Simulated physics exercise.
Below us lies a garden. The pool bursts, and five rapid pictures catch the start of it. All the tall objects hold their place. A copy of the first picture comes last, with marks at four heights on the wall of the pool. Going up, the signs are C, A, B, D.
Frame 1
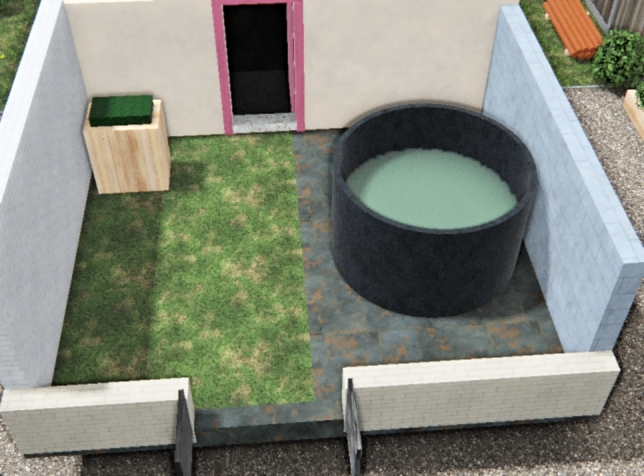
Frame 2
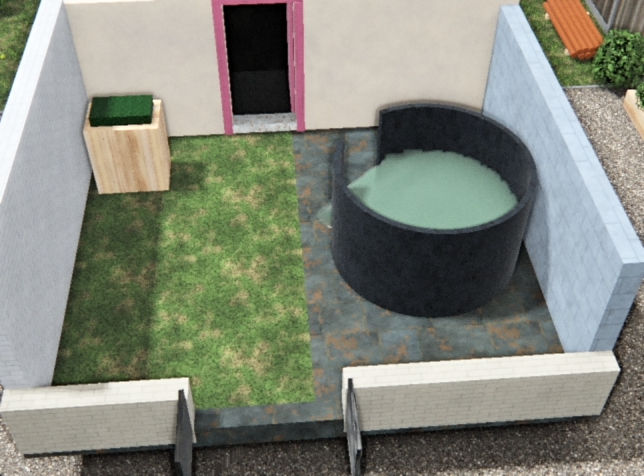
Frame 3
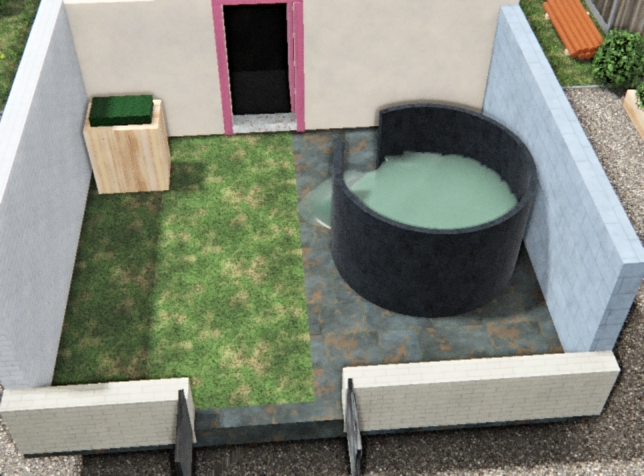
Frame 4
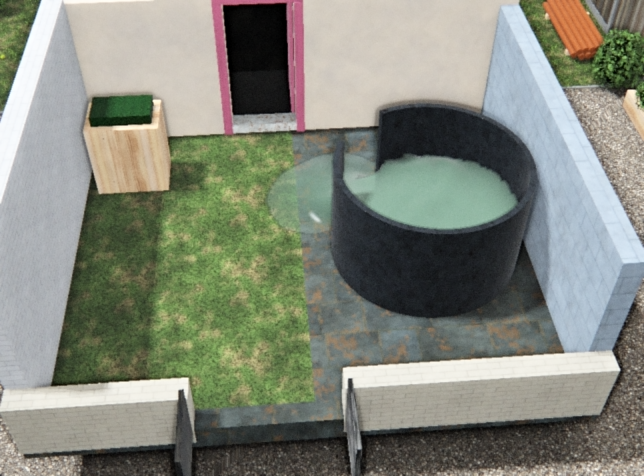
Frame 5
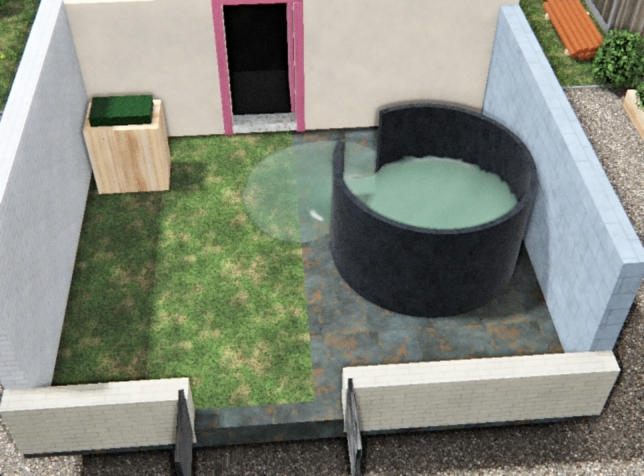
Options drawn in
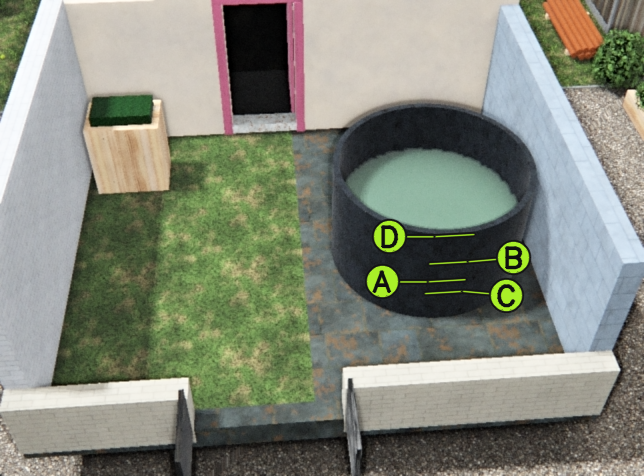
A small walled garden is seen from above at a steady, fixed angle, half patchy green grass and half dark paving. A pink-framed doorway stands at the back, a wooden planter at the left, a round dark pool of pale green water at the right, and an open gate in front. A section of the pool's left side disappears, and water emerges there, spreading leftward in a thin, rounded sheet across paving and grass.
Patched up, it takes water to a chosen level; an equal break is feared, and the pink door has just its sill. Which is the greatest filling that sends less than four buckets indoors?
Use mark C.
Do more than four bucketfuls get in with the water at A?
Yes, that goes wrong.
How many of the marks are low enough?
One of the four.
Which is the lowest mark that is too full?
Here it is mark A.
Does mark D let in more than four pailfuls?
Yes, that goes wrong.
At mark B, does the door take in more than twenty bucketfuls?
Yes, clearly.
In lime, A at (446, 280); B at (449, 262); C at (444, 292); D at (453, 235); from the bottom up C, A, B, D.
If A is chosen, about 10 bucketfuls get in.
If B is chosen, dozens of bucketfuls pour in.
If C is chosen, a bucket or two gets in.
If D is chosen, dozens of bucketfuls pour in.
